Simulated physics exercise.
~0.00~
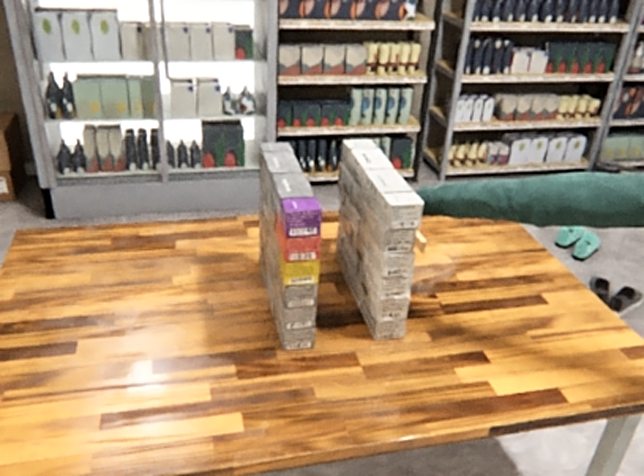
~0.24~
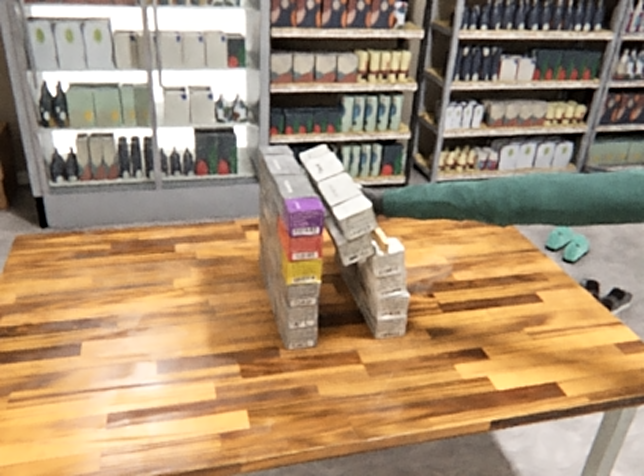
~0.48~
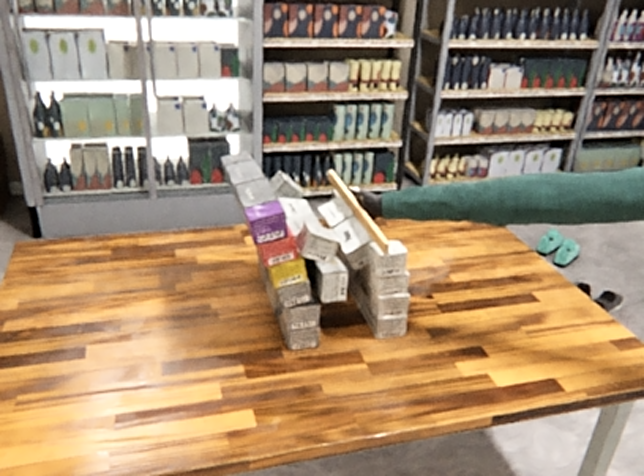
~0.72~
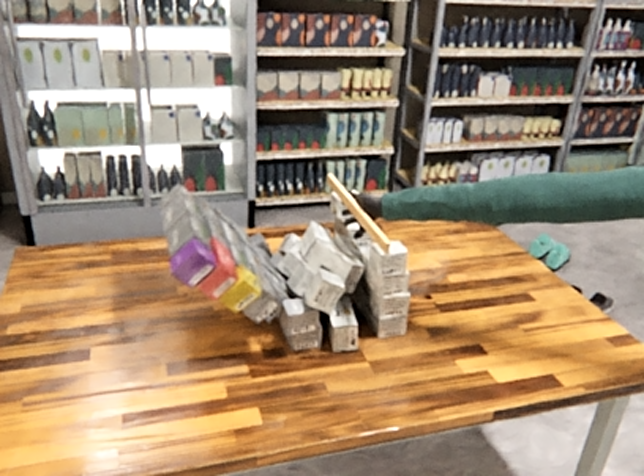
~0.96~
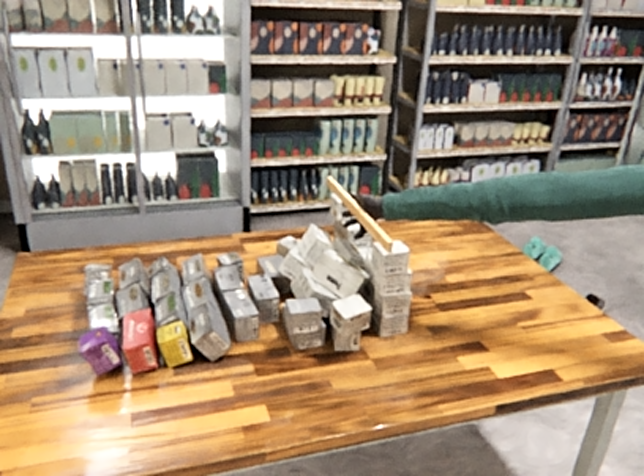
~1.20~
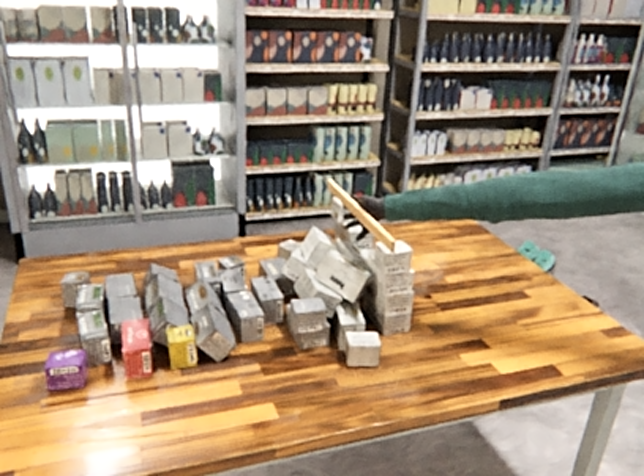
A batten pushes one wall of packets into another, and both collapse leftward in a heap.
